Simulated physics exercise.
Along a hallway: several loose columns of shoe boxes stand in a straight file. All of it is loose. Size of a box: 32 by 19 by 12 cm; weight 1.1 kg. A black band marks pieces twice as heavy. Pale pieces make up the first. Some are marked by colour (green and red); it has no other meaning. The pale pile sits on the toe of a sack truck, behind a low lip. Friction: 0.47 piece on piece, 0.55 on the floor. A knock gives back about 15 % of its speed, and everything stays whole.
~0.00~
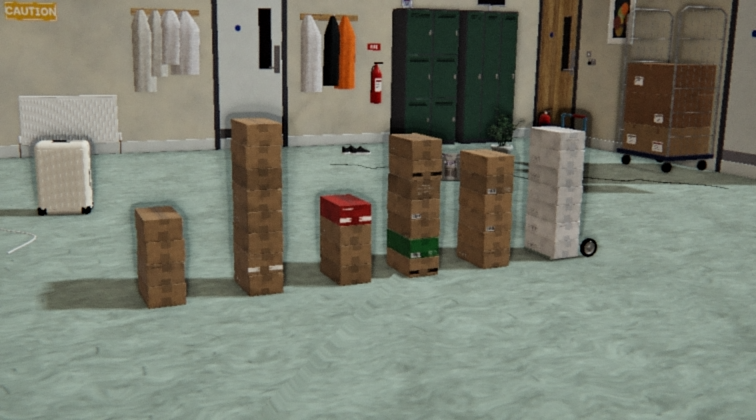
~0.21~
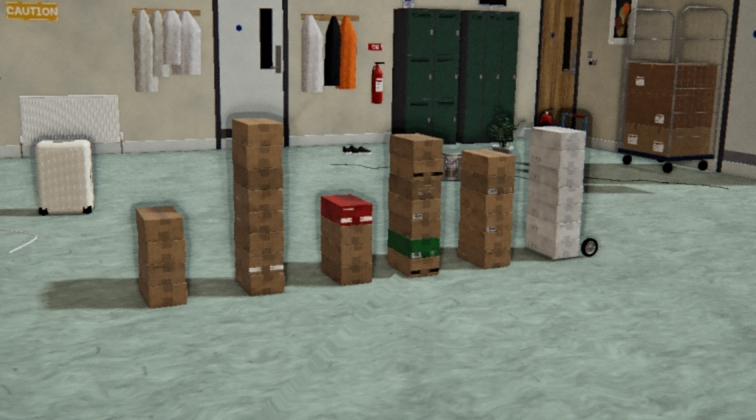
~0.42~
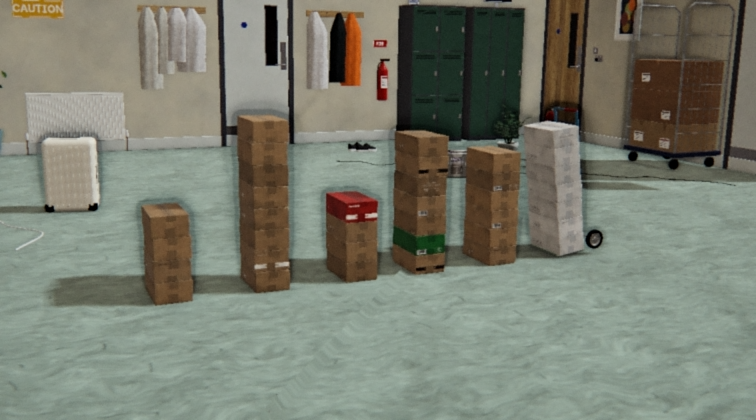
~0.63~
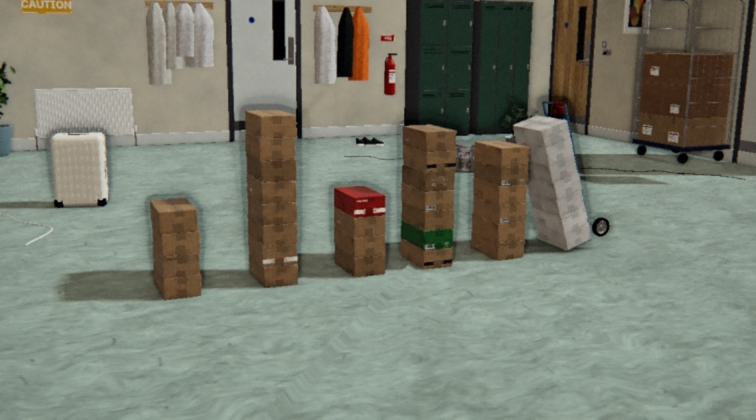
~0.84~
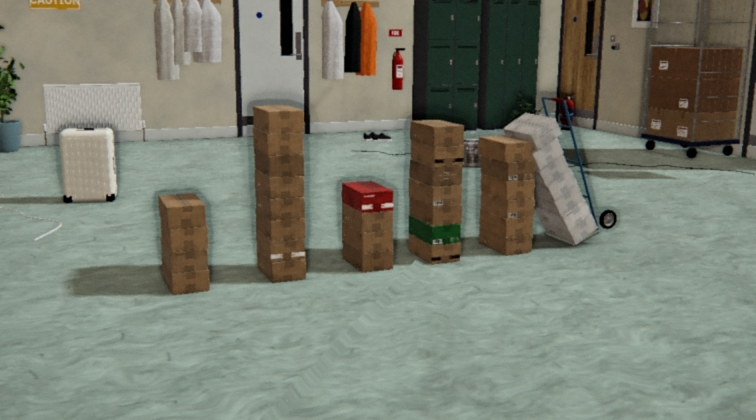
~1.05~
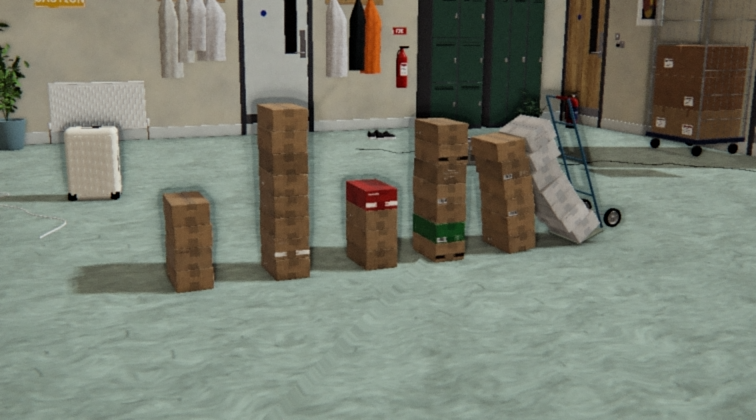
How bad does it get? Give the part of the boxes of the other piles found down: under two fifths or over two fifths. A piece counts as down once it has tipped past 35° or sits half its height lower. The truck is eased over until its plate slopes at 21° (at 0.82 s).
Ending down: Over two fifths.
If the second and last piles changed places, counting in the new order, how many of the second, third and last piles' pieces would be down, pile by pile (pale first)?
In that case second 3, third 0, last 0.
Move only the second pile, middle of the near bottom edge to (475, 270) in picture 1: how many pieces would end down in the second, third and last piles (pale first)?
In that case second 0, third 0, last 0.
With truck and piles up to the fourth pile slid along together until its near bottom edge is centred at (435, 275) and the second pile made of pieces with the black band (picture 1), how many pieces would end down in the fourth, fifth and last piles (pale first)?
Then fourth 0, fifth 0, last 0.
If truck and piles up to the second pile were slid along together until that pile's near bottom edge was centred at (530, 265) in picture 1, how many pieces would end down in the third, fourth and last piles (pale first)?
Then third 0, fourth 0, last 0.
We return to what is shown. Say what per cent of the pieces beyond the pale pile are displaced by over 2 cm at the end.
Shifted: 100 per cent.
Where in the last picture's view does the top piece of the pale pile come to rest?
Around (470, 192).
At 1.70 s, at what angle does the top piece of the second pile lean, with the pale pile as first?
It leans some 30°.
After 1.70 s, 7 of the pale pile down; 6 of the 29 other boxes down; green box 13° from how it stood.
After 3.26 s, 7 of the pale pile down; 19 of the 29 other boxes down; green box 43° from how it stood, 6 cm lower; red box 35° from how it stood, 15 cm lower.
In the end (5.0 s), 7 of the pale pile down; 28 of the 29 other boxes down; red box 44° from how it stood, 18 cm lower; green box 43° from how it stood, 6 cm lower. That is 97 per cent. From the last view, middles, red box near (300, 231), green box near (402, 241).
